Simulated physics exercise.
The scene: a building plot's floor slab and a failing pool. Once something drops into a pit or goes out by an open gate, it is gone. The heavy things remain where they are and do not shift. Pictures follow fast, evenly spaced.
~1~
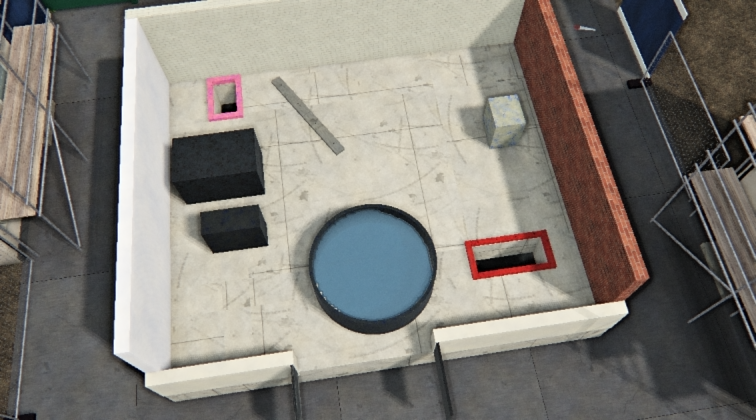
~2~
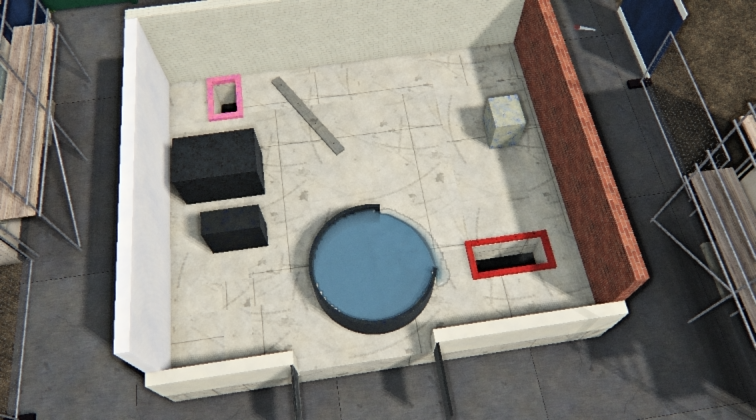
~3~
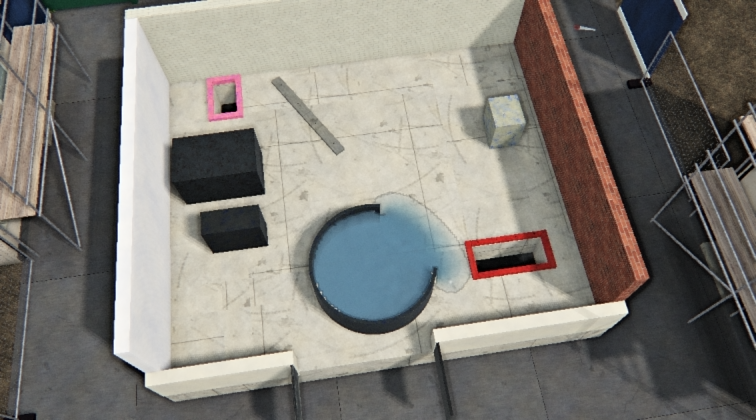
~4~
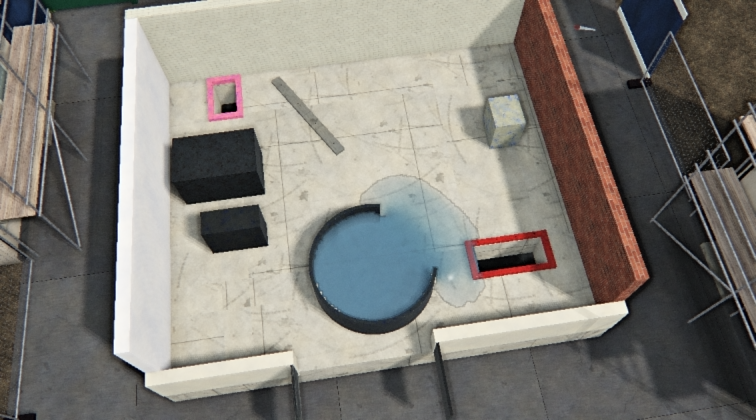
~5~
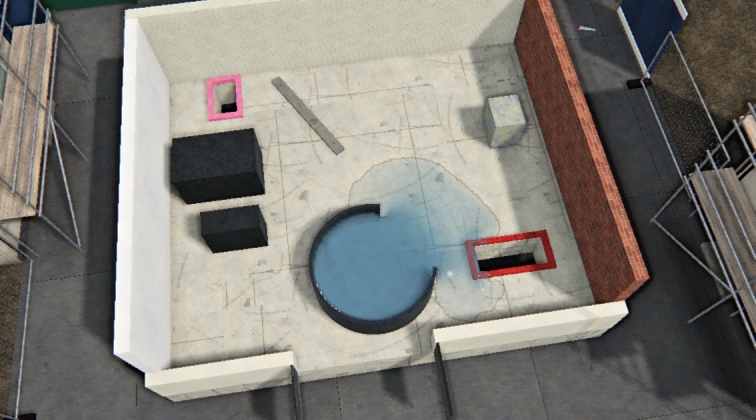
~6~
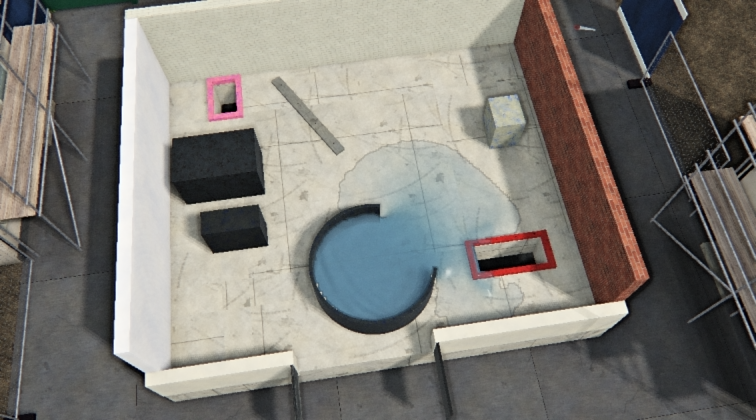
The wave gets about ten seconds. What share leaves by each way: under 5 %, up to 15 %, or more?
In order: The gate will capture a light share below five per cent; the pink pit will capture a light share below five per cent; the red pit will capture a medium share of five to fifteen per cent.
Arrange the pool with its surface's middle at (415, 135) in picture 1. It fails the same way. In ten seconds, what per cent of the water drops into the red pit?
I'd put the red pit at 4 % of the whole.
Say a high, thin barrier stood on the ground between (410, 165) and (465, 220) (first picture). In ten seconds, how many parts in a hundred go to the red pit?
Share, red pit - 15 in a hundred.
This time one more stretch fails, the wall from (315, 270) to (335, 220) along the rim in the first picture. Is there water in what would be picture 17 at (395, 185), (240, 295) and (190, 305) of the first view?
The first would be still unwetted, the second drenched and the third drenched.
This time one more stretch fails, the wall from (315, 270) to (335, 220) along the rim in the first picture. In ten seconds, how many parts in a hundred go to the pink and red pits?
Near enough: Pink 4 percent, red 0 percent.
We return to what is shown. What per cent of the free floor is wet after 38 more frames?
My best guess is some 55 %.
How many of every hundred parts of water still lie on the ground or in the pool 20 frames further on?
Roughly 92 per cent.
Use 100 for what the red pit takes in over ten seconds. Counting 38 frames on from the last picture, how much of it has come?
Near 100 per cent, give or take.
A moment on, water covers 30 % of the floor; the gate 0 %, the pink pit 0 %, the red pit 4 %.
Next, water covers 40 % of the floor; the gate 0 %, the pink pit 0 %, the red pit 7 %.
Then, water covers 40 % of the floor; the gate 0 %, the pink pit 0 %, the red pit 9 %.
Later, water covers 55 % of the floor; the gate 0 %, the pink pit 0 %, the red pit 10 %.
In the end, water covers 70 % of the floor; the gate 3 %, the pink pit 0 %, the red pit 10 %.
